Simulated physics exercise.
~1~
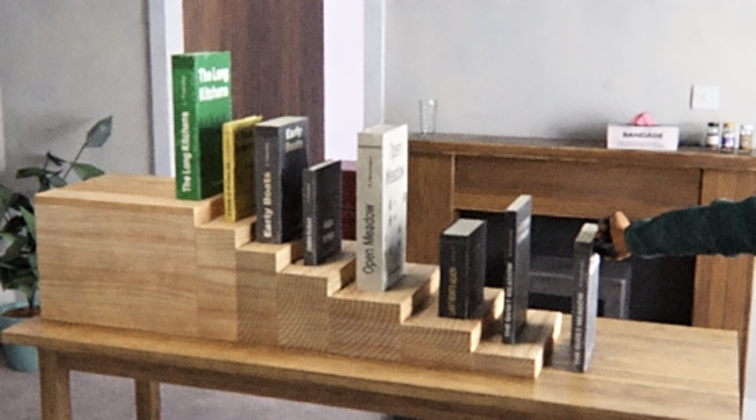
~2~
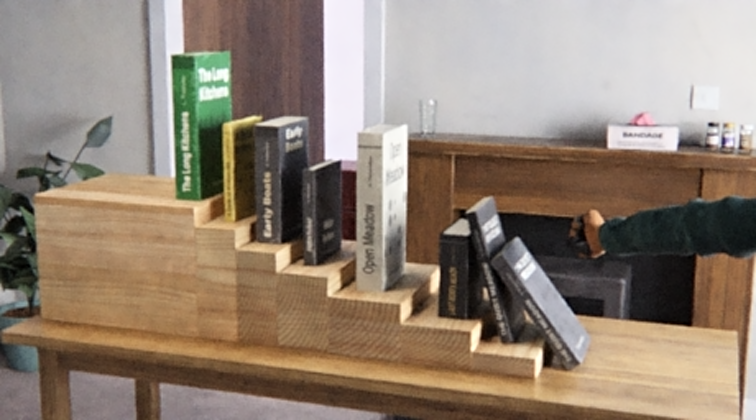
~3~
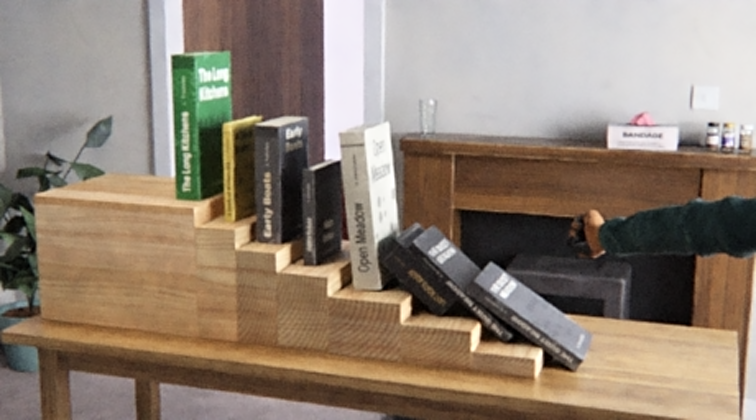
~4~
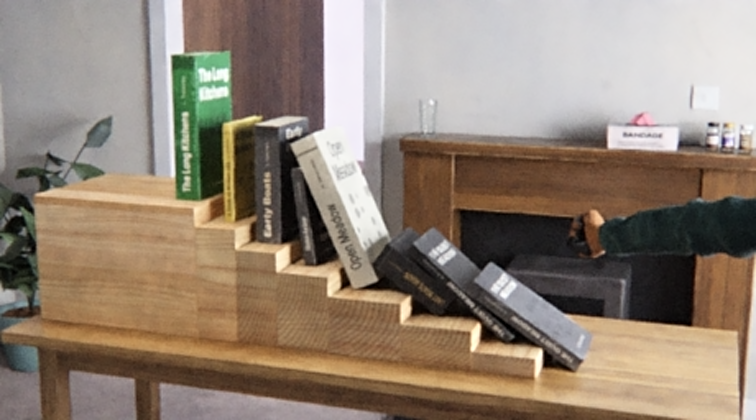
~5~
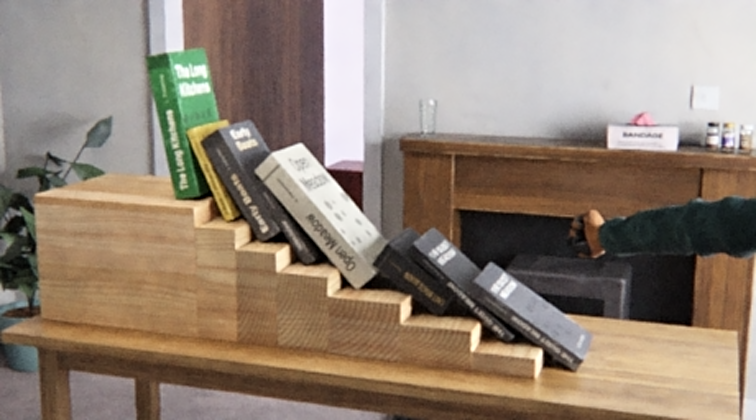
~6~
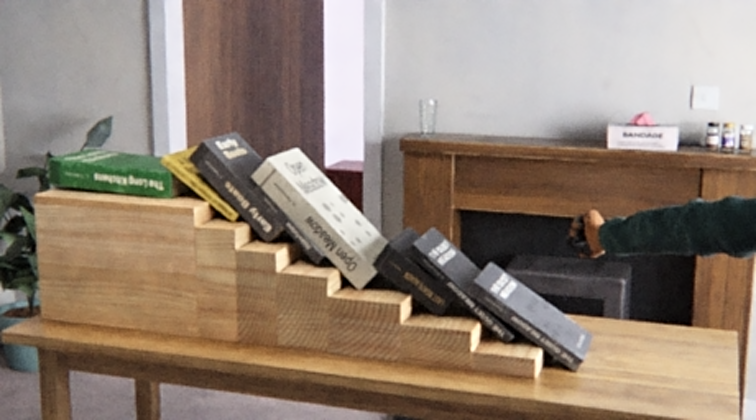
In a grey-walled room with a wooden fireplace and a leafy plant at the left, a still camera faces a wooden table holding a low flight of wooden steps. Eight hardbacks stand on end up to the left, dark ones at the lower right, then a tall white one, more dark ones, a yellow one and a green one on top. A hand in a dark green sleeve is at the lowest book, which tips left into its neighbours. The lean climbs through the white book to the yellow. Finally the green book topples flat on the top step, leaving none upright.
